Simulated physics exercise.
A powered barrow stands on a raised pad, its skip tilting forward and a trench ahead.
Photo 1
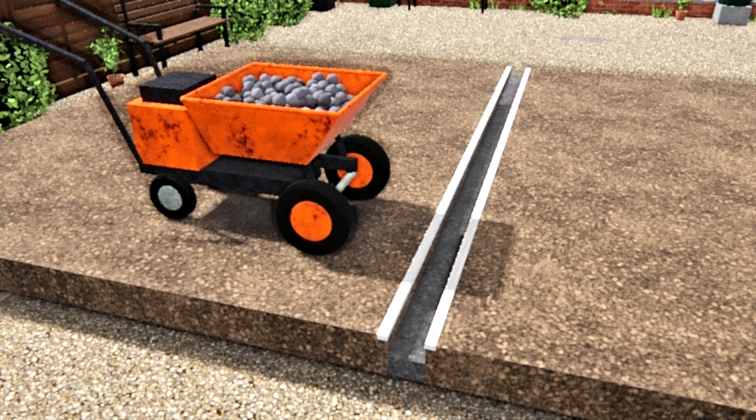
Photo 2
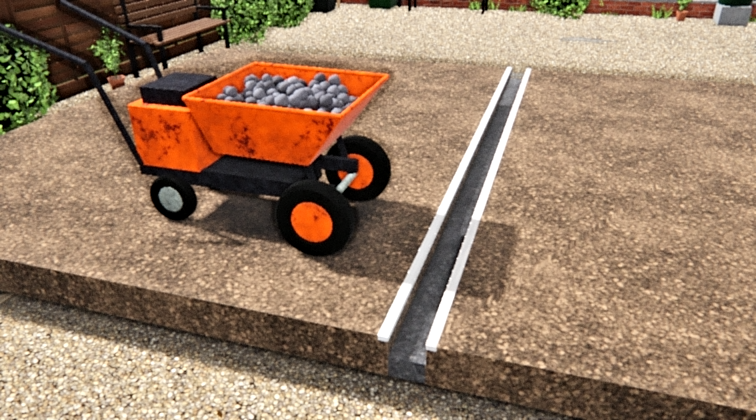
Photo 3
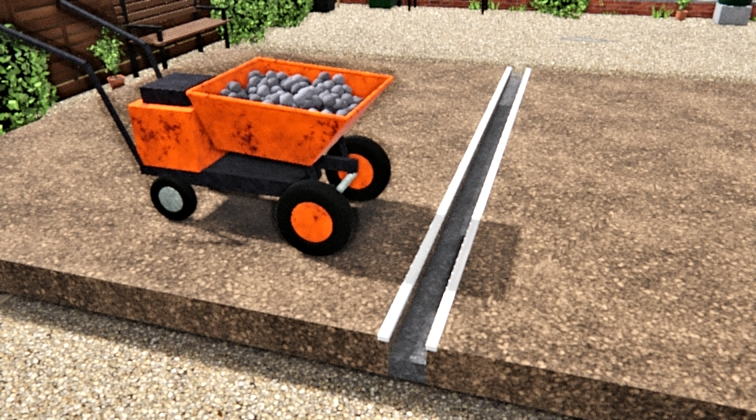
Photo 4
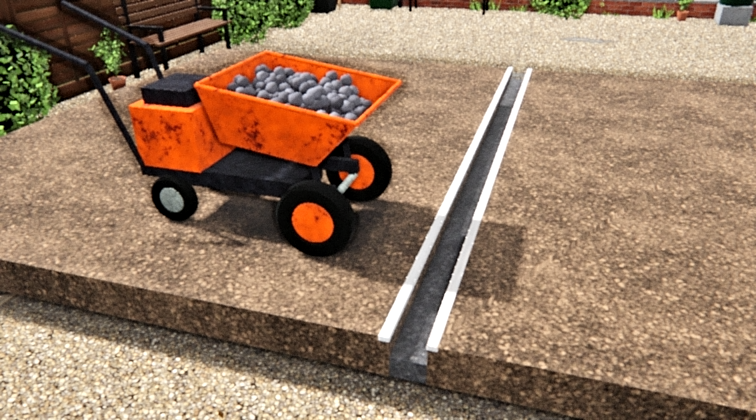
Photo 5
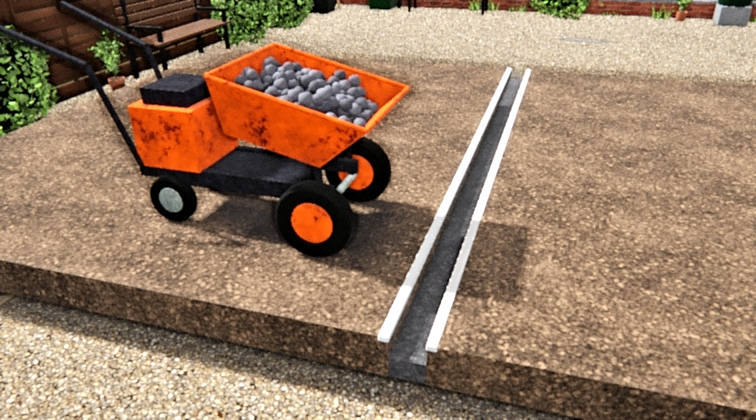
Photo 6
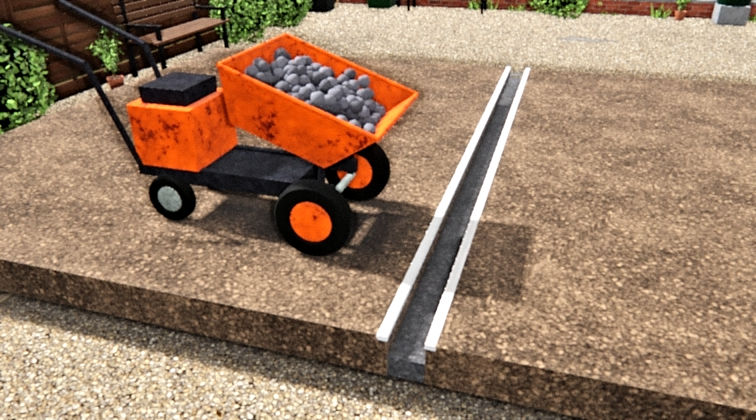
An orange powered barrow with black handles and orange-hubbed front wheels stands on the left of a raised brown pad, seen from slightly above. Round grey cobbles fill its skip, and to the right a narrow dark trench edged in white crosses the pad, with pale gravel in front and behind. The skip starts level, then tilts gradually forward to the right while the wheels and camera stay still.
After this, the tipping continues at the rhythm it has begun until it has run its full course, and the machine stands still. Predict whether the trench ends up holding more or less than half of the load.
The trench holds less than half.
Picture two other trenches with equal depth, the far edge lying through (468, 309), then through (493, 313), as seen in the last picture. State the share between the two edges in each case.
About 60 %, then 80 %.
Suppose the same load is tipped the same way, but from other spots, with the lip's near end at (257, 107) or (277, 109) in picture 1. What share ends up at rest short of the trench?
First spot 50 per cent, second spot 40 per cent.
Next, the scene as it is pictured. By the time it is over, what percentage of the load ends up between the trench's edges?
Roughly 35 in every hundred pieces, I'd say.
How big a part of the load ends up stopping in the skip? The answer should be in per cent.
Estimate: 5 %, roughly.
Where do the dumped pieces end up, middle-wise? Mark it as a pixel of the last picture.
Centre at rest, last view: Approx. (484, 240).
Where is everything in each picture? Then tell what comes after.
Lip of the skip at (339, 115), level; top of the load at (291, 91), round cobbles; first edge of the trench at (401, 296); far edge at (445, 304), the trench under half as wide as the skip, and about half as deep as wide, in the first picture.
Lip of the skip at (341, 117), level; top of the load at (273, 95), in the second picture.
Lip of the skip at (347, 120), tipped barely; top of the load at (277, 93), in the third picture.
Lip of the skip at (356, 125), tipped a little; top of the load at (271, 90), in the fourth picture.
Lip of the skip at (366, 131), tipped a little; top of the load at (279, 85), in the fifth picture.
Lip of the skip at (377, 139), tipped clearly; top of the load at (289, 79); first edge of the trench at (400, 297); far edge at (445, 305), in the sixth picture.
Soon, skip tipped steeply; all in the skip.
A while on, skip tipped right over; about two thirds in the skip; a small part in or heaped over the trench; about a quarter beyond it; a stray few falling.
Towards the end, skip tipped right over; a small part in the skip; about a quarter in or heaped over the trench; about two thirds beyond it.
Finally, skip tipped right over; a stray few in the skip; a stray few short of the trench; about a third in or heaped over the trench; about two thirds beyond it.
